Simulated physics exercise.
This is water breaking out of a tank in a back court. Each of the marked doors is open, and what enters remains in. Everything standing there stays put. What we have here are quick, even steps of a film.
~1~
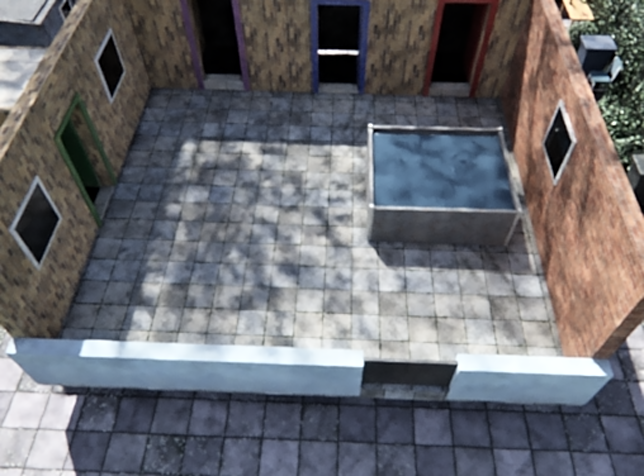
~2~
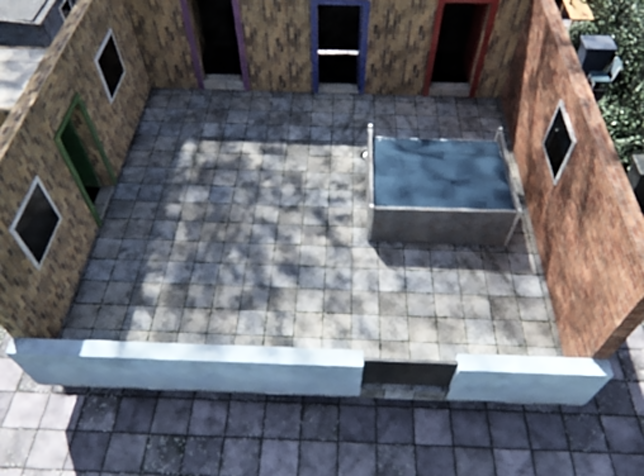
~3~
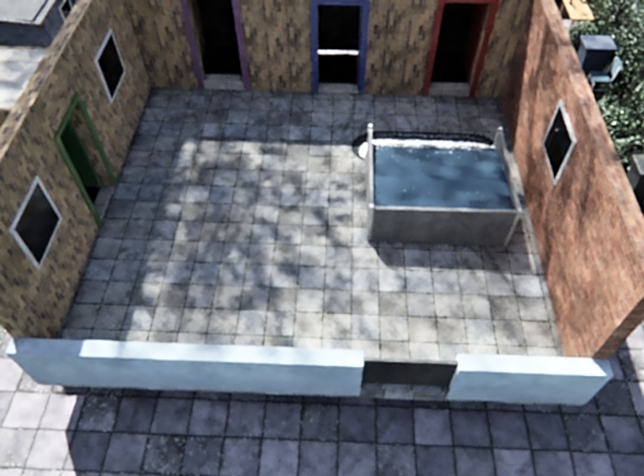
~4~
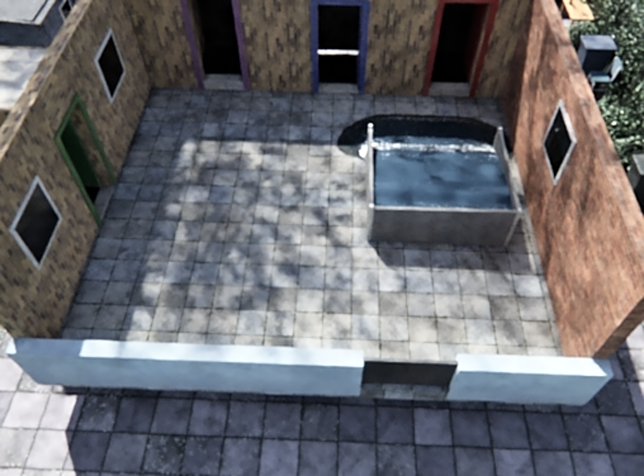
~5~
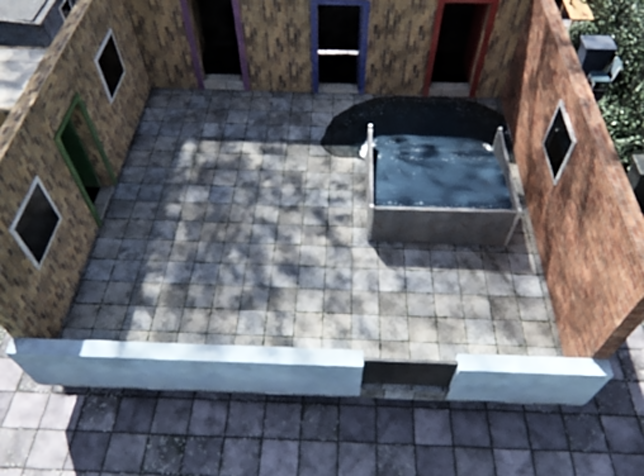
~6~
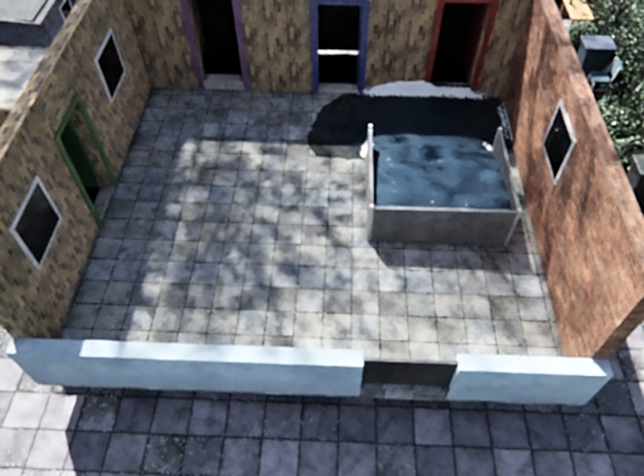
In a walled, paved back court, water in a rectangular tank sat still, then poured out over the far side and spread in a dark pool across the paving toward the back wall's doorways.
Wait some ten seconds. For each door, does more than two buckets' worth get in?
In the end I expect the green door to see over two buckets, I expect the red door to see over two buckets, I expect the blue door to see over two buckets, I expect the purple door to see two buckets at most.
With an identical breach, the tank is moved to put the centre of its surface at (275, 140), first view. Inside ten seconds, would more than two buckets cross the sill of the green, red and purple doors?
Door by door - green misses it, red misses it, purple tops it.
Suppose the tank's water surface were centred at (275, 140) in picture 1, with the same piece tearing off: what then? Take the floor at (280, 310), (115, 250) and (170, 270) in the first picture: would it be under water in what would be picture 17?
Going through them in that order: Still bare, still bare and still bare.
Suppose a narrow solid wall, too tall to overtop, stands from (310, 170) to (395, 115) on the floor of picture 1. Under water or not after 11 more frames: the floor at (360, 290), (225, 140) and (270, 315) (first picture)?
Taking the points in turn, they are high and dry, high and dry and high and dry.
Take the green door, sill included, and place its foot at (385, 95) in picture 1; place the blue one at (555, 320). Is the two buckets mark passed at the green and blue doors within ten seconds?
Green door: Exceeds the limit; blue door: Falls short.
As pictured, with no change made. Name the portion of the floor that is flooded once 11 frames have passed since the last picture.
25 %.
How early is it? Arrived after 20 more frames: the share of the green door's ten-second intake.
Near 0 in a hundred.
A moment on, water covers 20 % of the floor; the green door not reached, the red door far over two buckets in, the blue door over two buckets in, the purple door not reached.
Next, water covers 25 % of the floor; the green door not reached, the red door far over two buckets in, the blue door far over two buckets in, the purple door wet at the sill, nothing in.
Then, water covers 45 % of the floor; the green door not reached, the red door far over two buckets in, the blue door far over two buckets in, the purple door wet at the sill, nothing in.
Later, water covers 75 % of the floor; the green door under two buckets in, the red door far over two buckets in, the blue door far over two buckets in, the purple door wet at the sill, nothing in.
In the end, water covers 95 % of the floor; the green door over two buckets in, the red door far over two buckets in, the blue door far over two buckets in, the purple door wet at the sill, nothing in.
